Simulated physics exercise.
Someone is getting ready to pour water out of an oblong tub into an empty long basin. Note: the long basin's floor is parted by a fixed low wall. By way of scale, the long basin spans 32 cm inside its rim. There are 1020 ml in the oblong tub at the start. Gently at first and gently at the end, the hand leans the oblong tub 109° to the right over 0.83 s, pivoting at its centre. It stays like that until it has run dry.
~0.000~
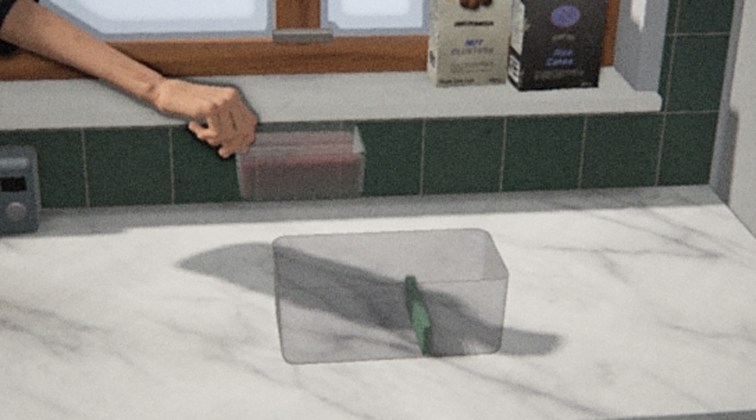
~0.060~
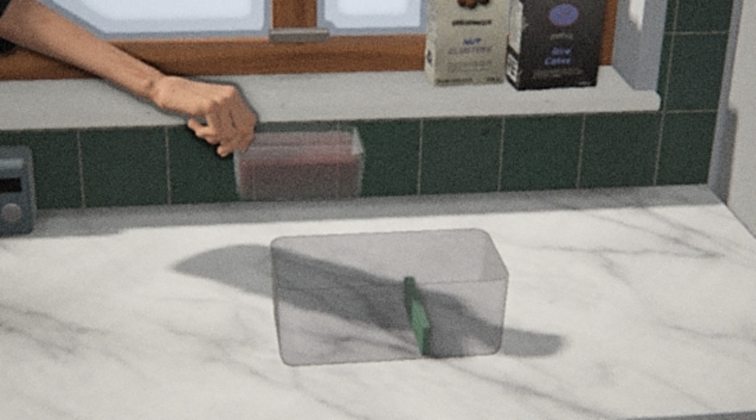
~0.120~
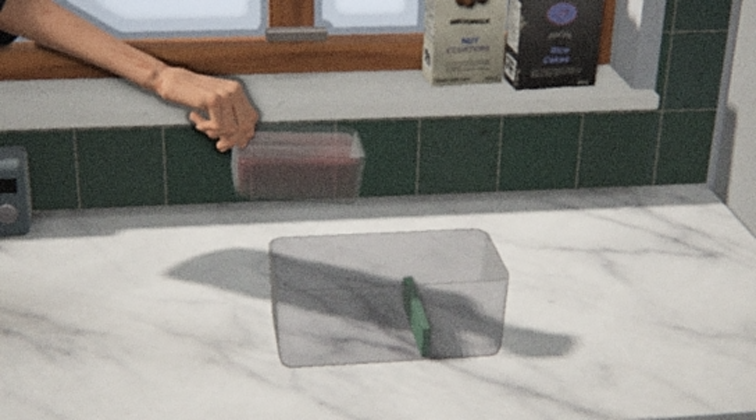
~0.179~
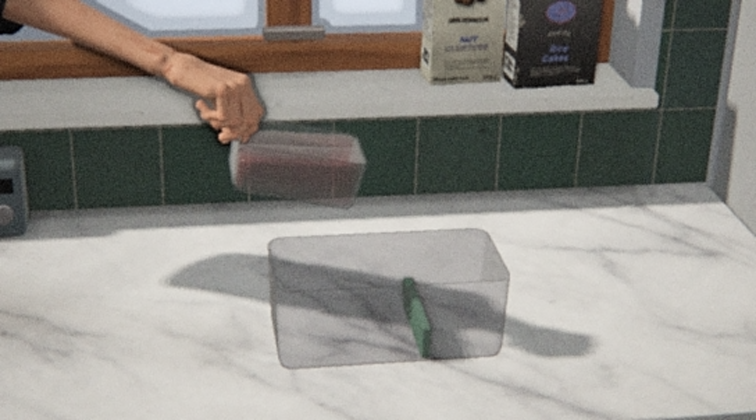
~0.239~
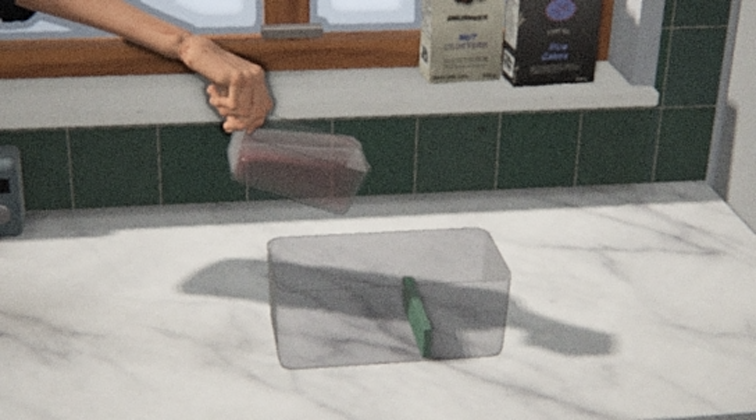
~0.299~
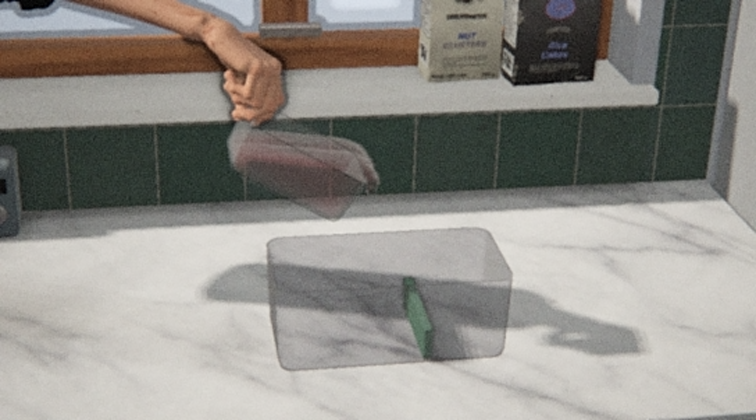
A hand tilts a small clear tub of reddish liquid rightward above a long clear basin.
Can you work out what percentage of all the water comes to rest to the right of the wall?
I would put it at 28 per cent.
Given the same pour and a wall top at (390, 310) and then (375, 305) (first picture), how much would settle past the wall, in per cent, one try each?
First 60, then 70 per cent.
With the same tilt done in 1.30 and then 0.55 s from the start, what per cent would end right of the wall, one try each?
Roughly 40 per cent the first time and 15 per cent the second.
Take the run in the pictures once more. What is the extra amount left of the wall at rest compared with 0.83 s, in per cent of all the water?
About 4 percent.
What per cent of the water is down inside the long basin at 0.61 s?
46 %, more or less.
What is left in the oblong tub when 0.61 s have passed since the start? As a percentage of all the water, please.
Some 12 % of it is still there.
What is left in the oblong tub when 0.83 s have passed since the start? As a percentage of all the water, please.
2 in a hundred, give or take.
After 0.61 s the tilt is 91° and 12 per cent is still to pour, 25 is left of the wall and 22 right of it.
After 0.83 s the tilt is 109° and 2 per cent is still to pour, 60 is left of the wall and 26 right of it.
After 1.07 s the tilt is 109° and 0 per cent is still to pour, 63 is left of the wall and 28 right of it.
After 1.33 s the tilt is 109° and 0 per cent is still to pour, 63 is left of the wall and 28 right of it.
In the end 63 per cent lies left of the wall, 28 right of it and 9 outside.
